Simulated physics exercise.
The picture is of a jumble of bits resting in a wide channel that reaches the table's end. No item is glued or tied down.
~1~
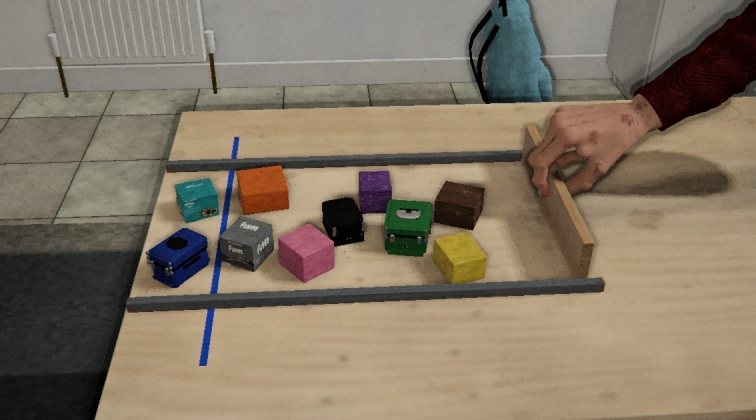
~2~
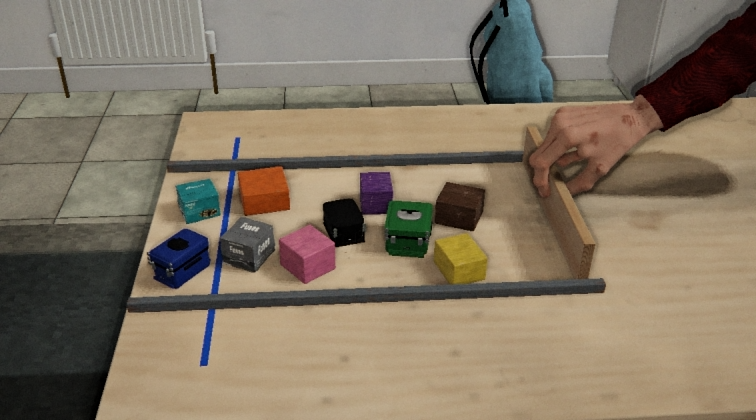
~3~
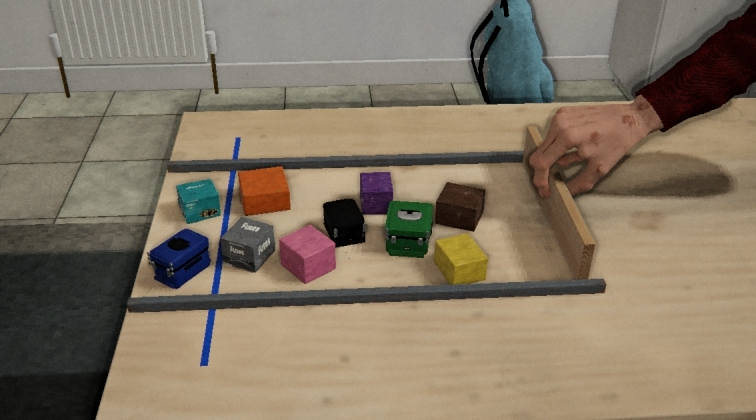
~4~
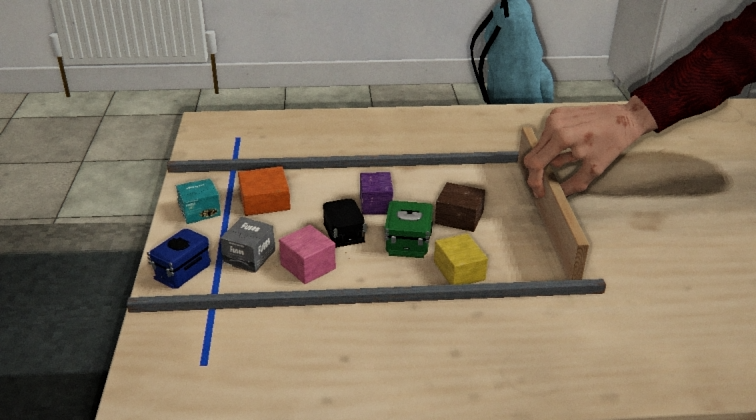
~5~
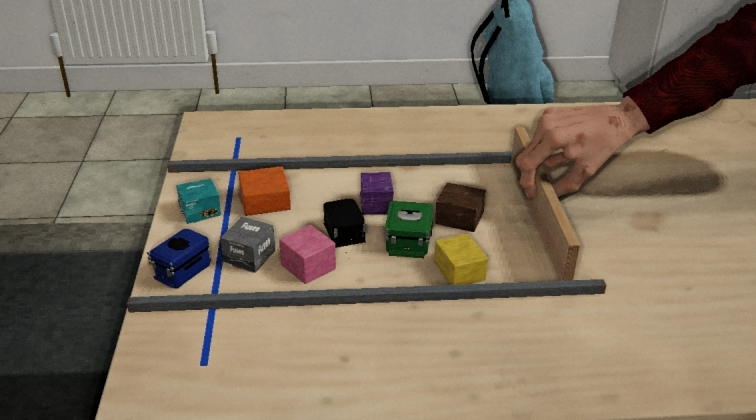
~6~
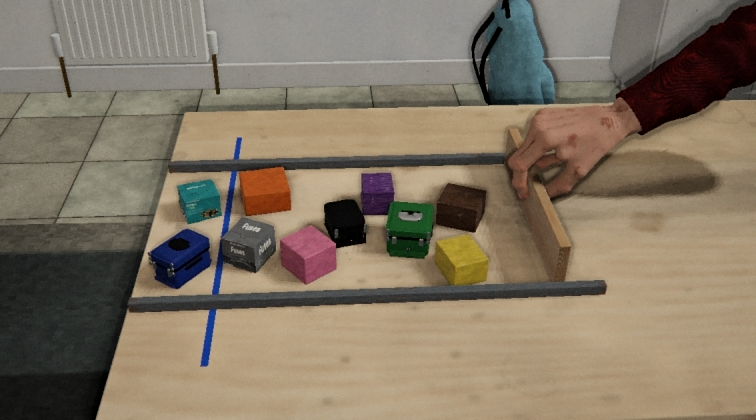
Wooden board held by a hand sliding slightly left between two grey rails, the colourful blocks and small cases staying still.
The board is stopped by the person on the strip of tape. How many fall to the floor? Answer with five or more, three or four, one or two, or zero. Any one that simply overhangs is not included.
The count that falls is three or four.
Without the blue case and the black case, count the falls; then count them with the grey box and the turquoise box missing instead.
The first removal gives 2, the second gives 1.
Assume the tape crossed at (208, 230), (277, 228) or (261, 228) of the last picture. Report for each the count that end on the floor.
Counts per try, in order: 5 / 0 / 0.
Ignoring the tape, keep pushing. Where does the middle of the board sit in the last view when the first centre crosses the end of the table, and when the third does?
The middle is near (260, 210) first and near (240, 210) after.
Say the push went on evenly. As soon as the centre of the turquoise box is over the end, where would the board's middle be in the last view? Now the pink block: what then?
(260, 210) and (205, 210), more or less.
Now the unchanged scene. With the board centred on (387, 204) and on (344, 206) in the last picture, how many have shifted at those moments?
The first number is 6, the next one 7.
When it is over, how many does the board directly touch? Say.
Number in contact with it: 3.
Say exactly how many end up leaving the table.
It comes to 3.
Soon after, none off yet; blue case at rest near (182, 259); turquoise box at rest near (199, 201); grey box at rest near (249, 245).
After that, none off yet; blue case at rest near (182, 259); turquoise box at rest near (199, 201); grey box displaced about its own width near (225, 240).
In the end, the number that fall off is three or four; gone, grey box, turquoise box and blue case.
